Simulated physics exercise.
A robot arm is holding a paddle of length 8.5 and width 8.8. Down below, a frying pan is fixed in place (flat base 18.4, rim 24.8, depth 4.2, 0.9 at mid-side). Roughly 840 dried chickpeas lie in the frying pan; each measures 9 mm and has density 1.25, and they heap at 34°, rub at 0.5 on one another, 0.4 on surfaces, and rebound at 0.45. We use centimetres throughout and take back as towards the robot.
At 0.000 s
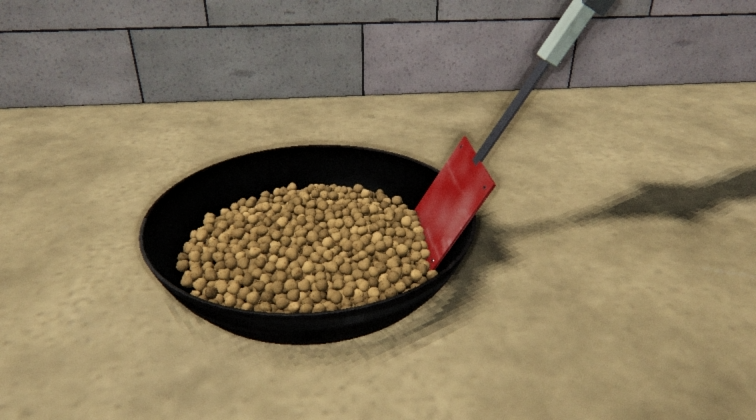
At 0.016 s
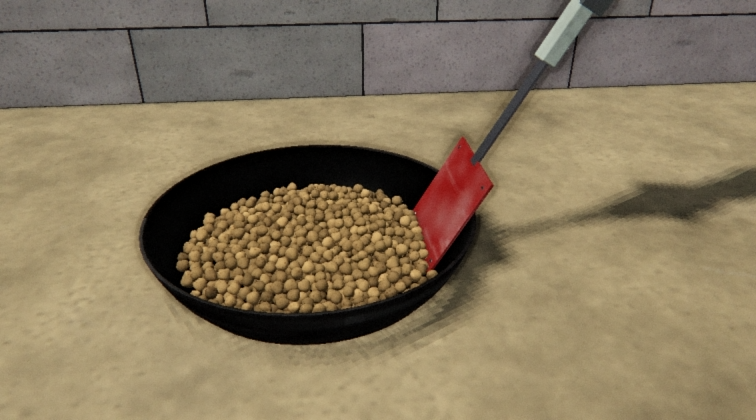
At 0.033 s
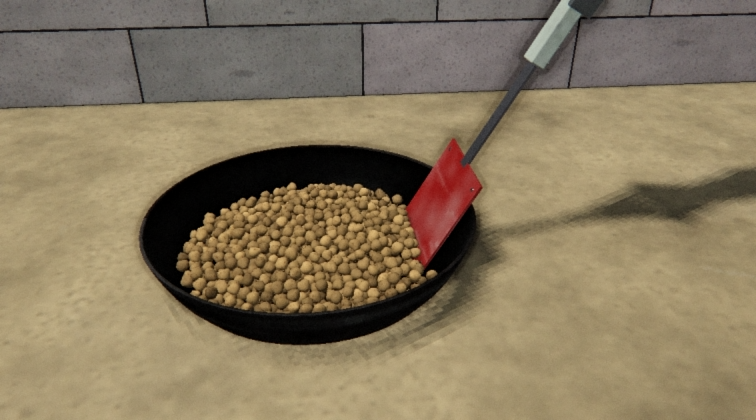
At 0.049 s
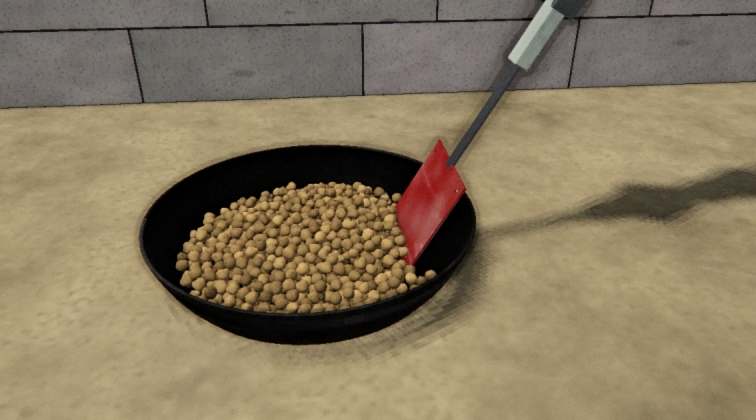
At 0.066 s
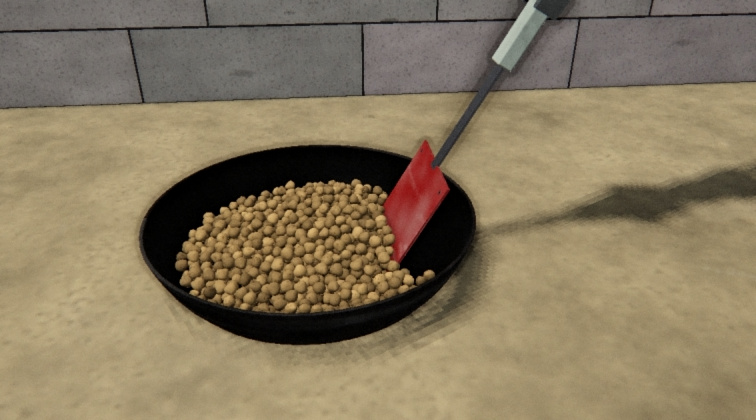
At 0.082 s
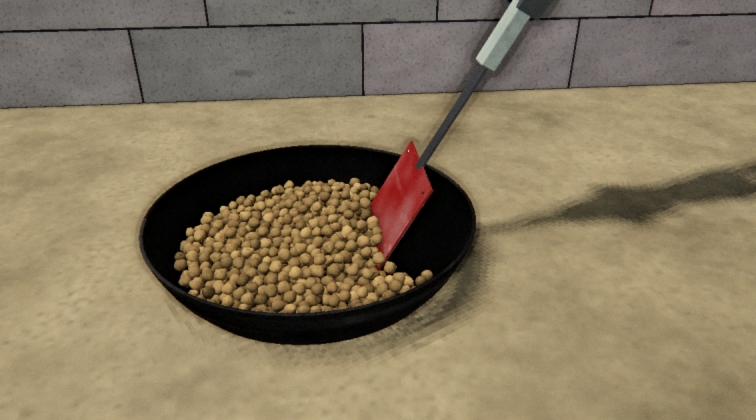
A red paddle slides left through a black pan, pushing the heaped chickpeas slightly.
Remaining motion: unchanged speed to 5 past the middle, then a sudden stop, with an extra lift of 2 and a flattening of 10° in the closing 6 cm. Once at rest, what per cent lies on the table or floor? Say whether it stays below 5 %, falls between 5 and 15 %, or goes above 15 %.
It stays below 5 %.
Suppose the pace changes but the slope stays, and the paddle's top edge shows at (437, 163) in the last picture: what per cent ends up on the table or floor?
I'd say around 0 per cent.
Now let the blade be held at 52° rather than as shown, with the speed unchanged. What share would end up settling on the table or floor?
Estimate: Approx. 0 %.
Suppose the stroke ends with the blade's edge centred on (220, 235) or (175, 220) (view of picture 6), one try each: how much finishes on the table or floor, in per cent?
Estimates, in order: 5 % and 30 %.
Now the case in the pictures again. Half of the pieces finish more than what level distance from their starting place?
Roughly 3 cm.
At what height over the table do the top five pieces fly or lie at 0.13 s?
Somewhere near 4 cm, I'd say.
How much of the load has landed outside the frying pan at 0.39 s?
My estimate is roughly 0 %.
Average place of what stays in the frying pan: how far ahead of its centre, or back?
Roughly 4.5 cm ahead of the centre.
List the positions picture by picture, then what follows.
The first frame shows paddle top edge at (479, 158), sloping 60°; upper third of the load around (315, 238), from x 185 to 430, top at y 190; 843 in the frying pan.
The second frame shows paddle top edge at (477, 159), sloping 60°; upper third of the load around (315, 238), from x 185 to 430, top at y 190.
The third frame shows paddle top edge at (467, 161), sloping 60°; upper third of the load around (321, 237), from x 185 to 430, top at y 190.
The fourth frame shows paddle top edge at (452, 162), sloping 60°; upper third of the load around (327, 234), from x 180 to 430, top at y 185.
The fifth frame shows paddle top edge at (437, 163), sloping 60°; upper third of the load around (322, 232), from x 180 to 430, top at y 185.
The sixth frame shows paddle top edge at (421, 164), sloping 60°; upper third of the load around (318, 232), from x 180 to 425, top at y 185; 843 in the frying pan.
After 0.13 s, sloping 60°, highest piece 4 above the table; 843 in the frying pan.
After 0.17 s, sloping 55°, highest piece 5 above the table; 843 in the frying pan.
After 0.39 s, sloping 50°, highest piece 5 above the table; 841 in the frying pan, 1 on the table or floor, 1 on the blade or in flight.
After 1.44 s, sloping 50°, highest piece 5 above the table; 841 in the frying pan, 2 on the table or floor.
At rest, 841 in the frying pan, 2 on the table or floor. That is 0 % on the table or floor.
